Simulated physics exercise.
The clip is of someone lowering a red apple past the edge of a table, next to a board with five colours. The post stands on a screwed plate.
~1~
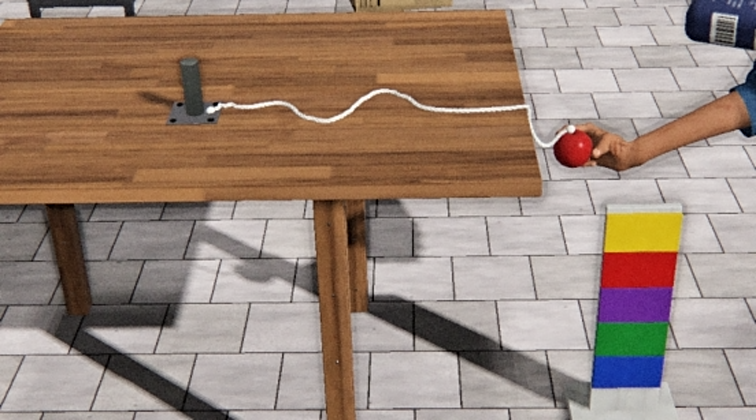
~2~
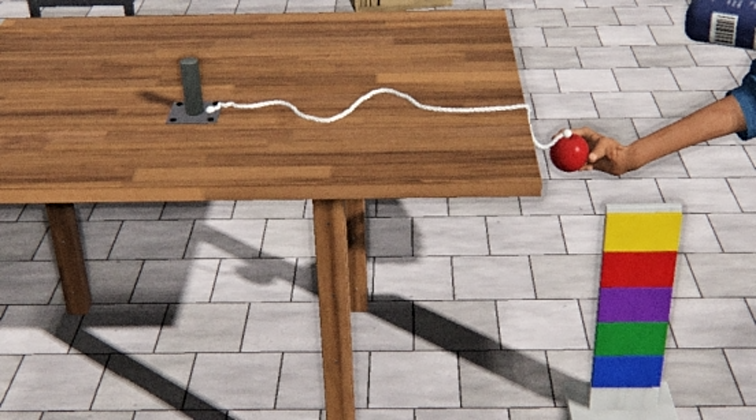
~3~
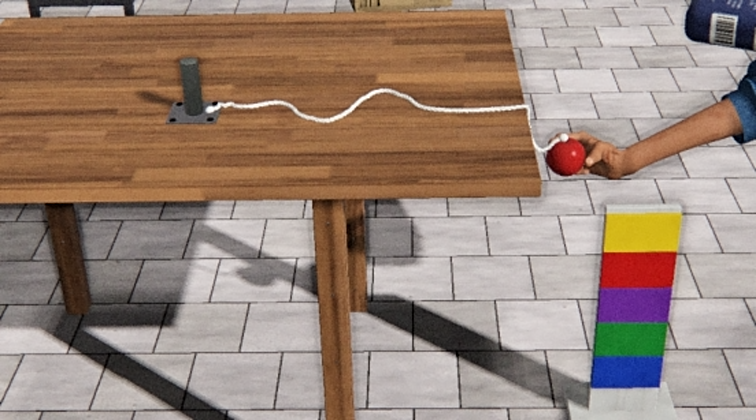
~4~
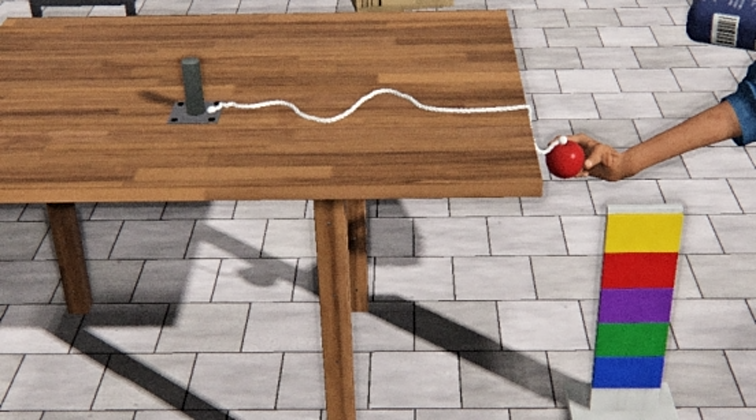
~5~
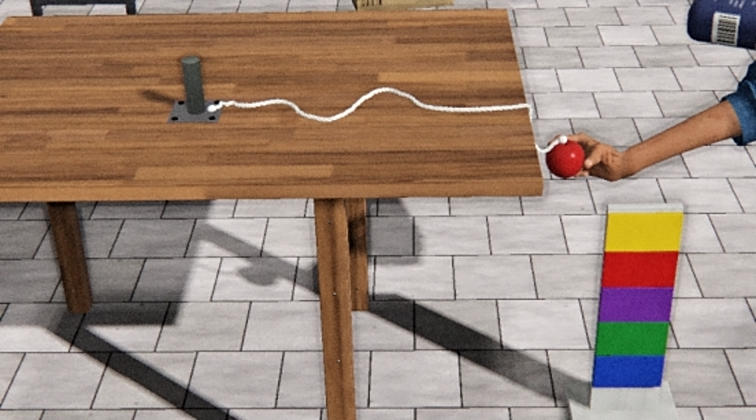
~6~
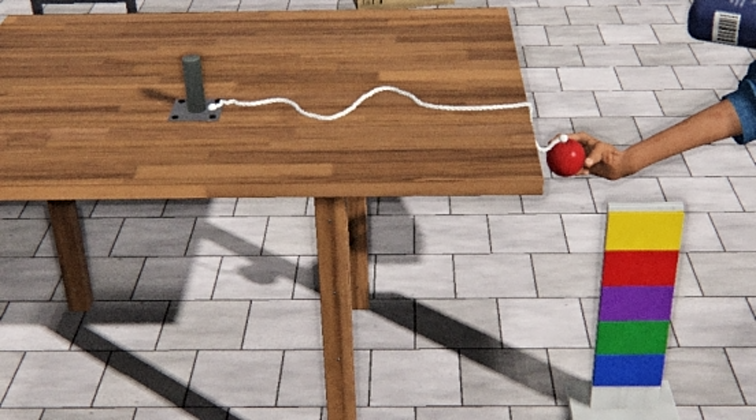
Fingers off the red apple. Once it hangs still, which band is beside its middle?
The shoelace holds its middle at red.
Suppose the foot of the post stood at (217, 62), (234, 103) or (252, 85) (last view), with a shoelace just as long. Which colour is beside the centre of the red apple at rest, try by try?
It would be red; purple; purple.
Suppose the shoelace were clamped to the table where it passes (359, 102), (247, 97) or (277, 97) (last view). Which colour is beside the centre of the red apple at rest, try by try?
Try by try: Yellow; red; red.
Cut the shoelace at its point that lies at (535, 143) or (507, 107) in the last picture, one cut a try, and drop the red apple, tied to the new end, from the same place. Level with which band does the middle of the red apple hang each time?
It would be yellow; above them all.
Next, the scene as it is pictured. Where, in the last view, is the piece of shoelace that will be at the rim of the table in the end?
Near (434, 107).
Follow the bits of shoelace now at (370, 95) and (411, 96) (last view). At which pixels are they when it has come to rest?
About (436, 104), and the other about (492, 102).
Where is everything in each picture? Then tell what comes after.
The first picture shows red apple (573, 148); yellow (643, 234); red (639, 271); purple (635, 306); green (632, 341); blue (628, 373).
The second picture shows red apple (569, 152); shoelace through (242, 107) (305, 117) (363, 99) (426, 108) (510, 108).
The third picture shows red apple (566, 156).
The fourth picture shows red apple (565, 159); shoelace through (243, 107) (307, 117) (364, 99) (427, 108) (511, 108).
The fifth picture shows red apple (565, 159).
The sixth picture shows red apple (565, 157); shoelace through (244, 104) (307, 115) (365, 97) (428, 106) (512, 106).
Soon after, apple near (546, 259); level with red.
After that, apple near (487, 262); level with red.
And then, apple near (524, 271); level with red.
In the end, apple near (531, 272); level with red. At red.
